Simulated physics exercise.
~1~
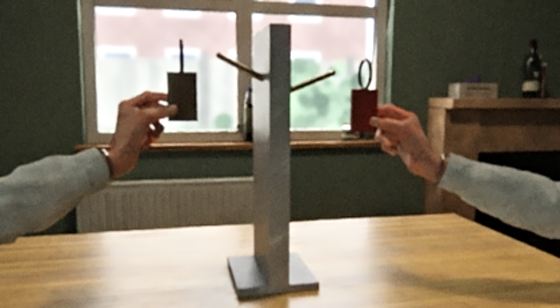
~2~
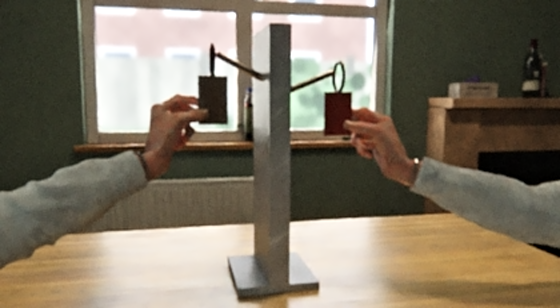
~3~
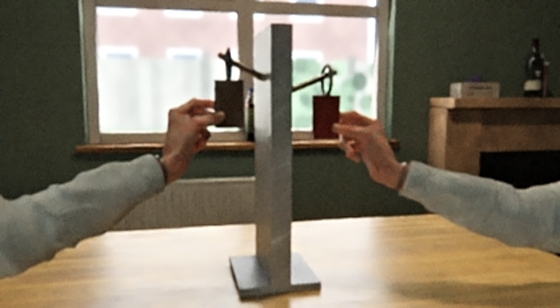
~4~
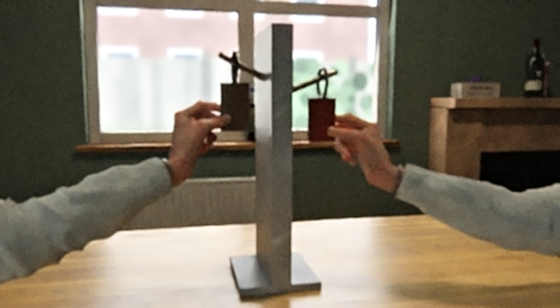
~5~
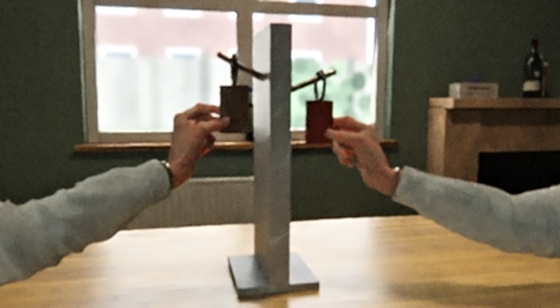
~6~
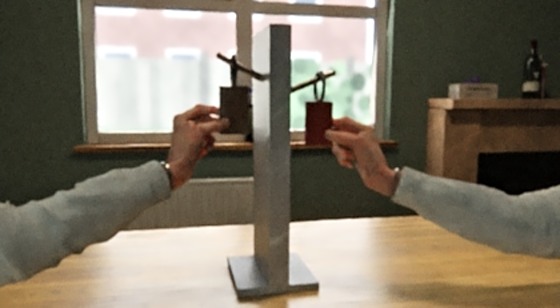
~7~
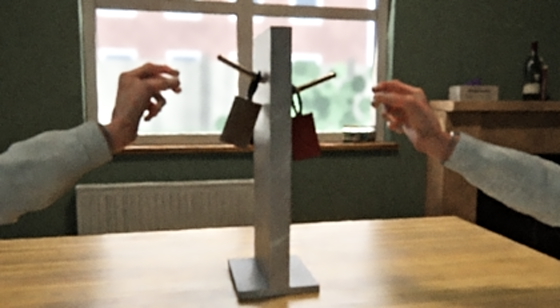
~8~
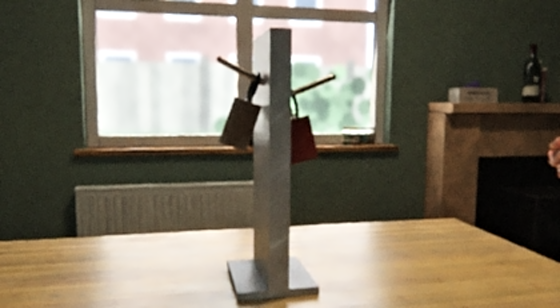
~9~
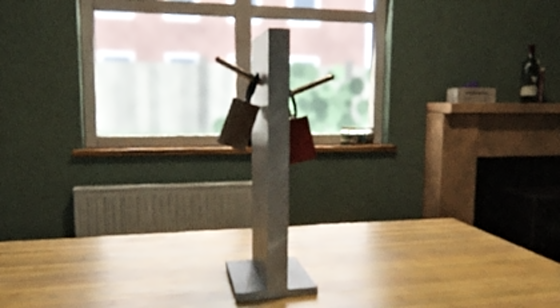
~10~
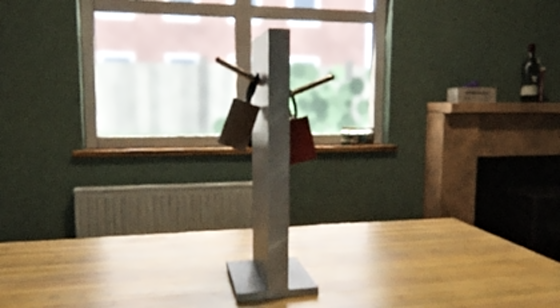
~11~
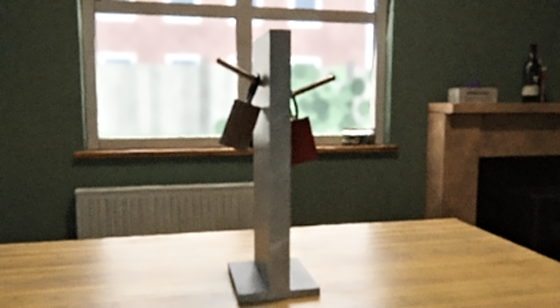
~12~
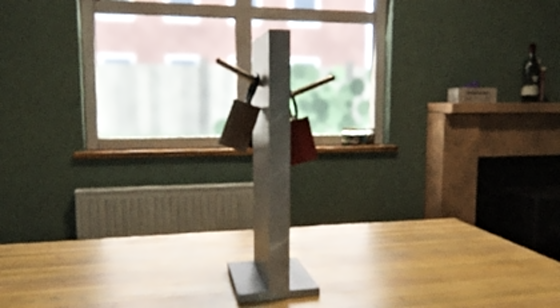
In the video, two hands bring a brown tag and a red tag inward from either side of a peg stand on a wooden table and loop them over its pegs. The hands let go and withdraw, and both tags tilt and remain hanging.
